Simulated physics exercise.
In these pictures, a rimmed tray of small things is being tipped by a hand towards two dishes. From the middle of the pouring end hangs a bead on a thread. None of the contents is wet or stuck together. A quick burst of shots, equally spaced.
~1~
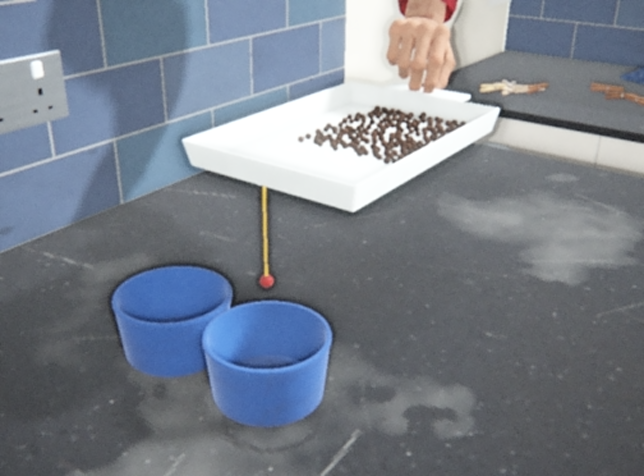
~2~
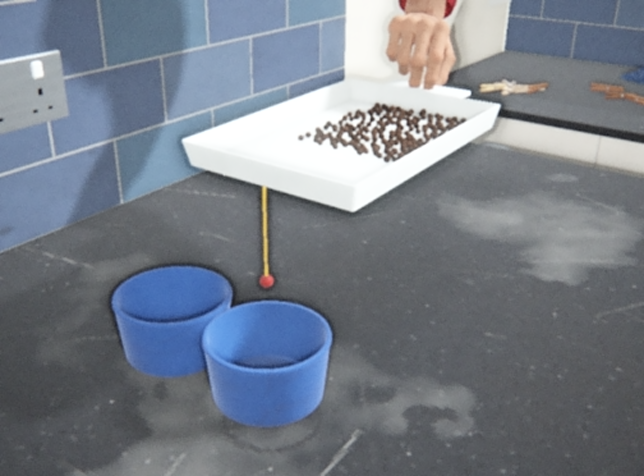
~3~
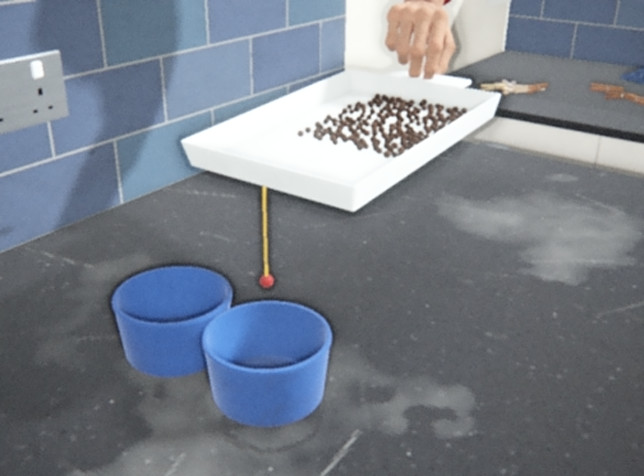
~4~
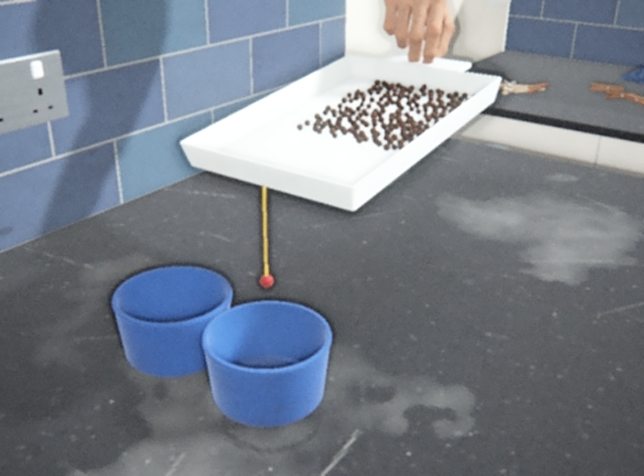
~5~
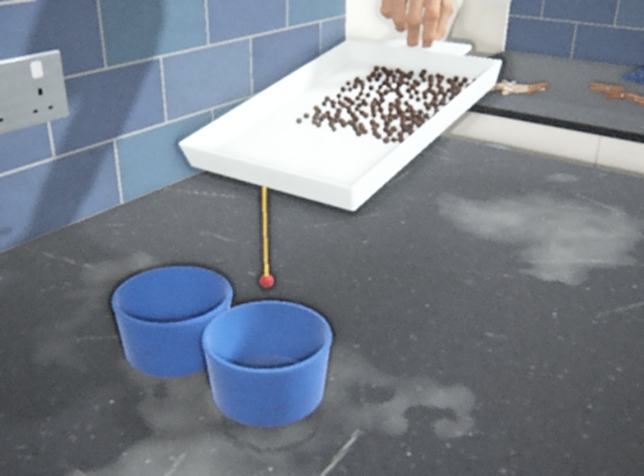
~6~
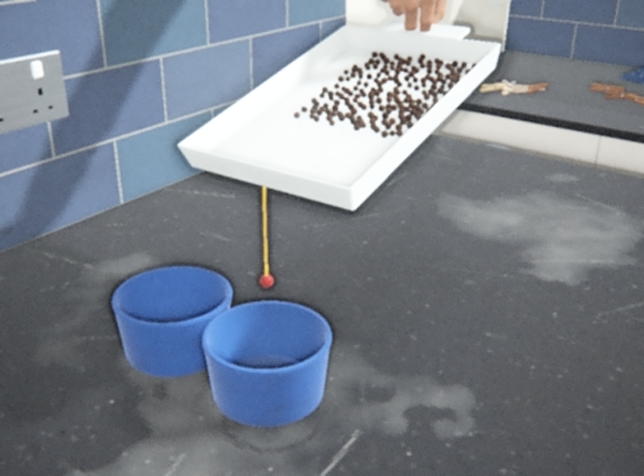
The clip opens on a white rimmed tray of small brown berries held level above a dark worktop, with two blue dishes below and a red bead hanging on a yellow thread. A hand raises the tray's far end, slightly at first, then to a clear slant, while the bead and dishes stay still.
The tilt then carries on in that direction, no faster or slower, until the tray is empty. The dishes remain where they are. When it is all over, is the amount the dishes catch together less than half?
No: The catch is a majority of the load.
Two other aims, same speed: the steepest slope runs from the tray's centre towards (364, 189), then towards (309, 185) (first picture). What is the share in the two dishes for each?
Lab note: Try 1 = 10 %, try 2 = 60 %.
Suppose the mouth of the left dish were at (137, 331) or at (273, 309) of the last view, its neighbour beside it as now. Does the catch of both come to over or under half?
Try 1: A minority of it. Try 2: A minority of it.
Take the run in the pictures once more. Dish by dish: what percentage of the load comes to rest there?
The share is 40 per cent in the left dish and 60 per cent in the right dish.
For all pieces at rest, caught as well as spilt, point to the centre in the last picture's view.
(232, 380).
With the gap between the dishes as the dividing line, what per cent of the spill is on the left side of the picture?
Share to the left: Near 80 per cent.
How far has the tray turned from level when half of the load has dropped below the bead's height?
Approx. reading: About 110°.
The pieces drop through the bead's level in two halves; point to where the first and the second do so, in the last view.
I'd put it at roughly (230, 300), and after that at roughly (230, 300).
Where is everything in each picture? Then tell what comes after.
The first picture shows corners of the pouring end at (191, 140) and (354, 183), level; middle of the load at (392, 135), allspice berries; left dish at (132, 341); right dish at (227, 387); bead on its thread at (266, 281).
The second picture shows corners of the pouring end at (190, 140) and (354, 183), level; middle of the load at (392, 133).
The third picture shows corners of the pouring end at (190, 140) and (353, 183), tipped barely, level across its low end; middle of the load at (392, 126).
The fourth picture shows corners of the pouring end at (188, 141) and (352, 183), tipped a little, level across its low end; middle of the load at (392, 115).
The fifth picture shows corners of the pouring end at (187, 142) and (350, 184), tipped a little, level across its low end; middle of the load at (391, 105).
The sixth picture shows corners of the pouring end at (186, 143) and (349, 184), tipped clearly, level across its low end; middle of the load at (390, 95); left dish at (132, 341); right dish at (227, 387).
Soon after the last picture, tray tipped steeply; nearly all on the tray; a stray few in the right dish; a stray few in the left dish; a stray few outside both; a stray few in the air.
A little later, tray tipped past a quarter turn; most on the tray; a small part in the right dish; a stray few in the left dish; a stray few outside both; about a quarter in the air.
Later still, tray tipped past a quarter turn; about half in the right dish; about a third in the left dish; a small part outside both; a stray few in the air.
At rest, tray tipped past a quarter turn; about half in the right dish; about a third in the left dish; a small part outside both; a stray few in the air.
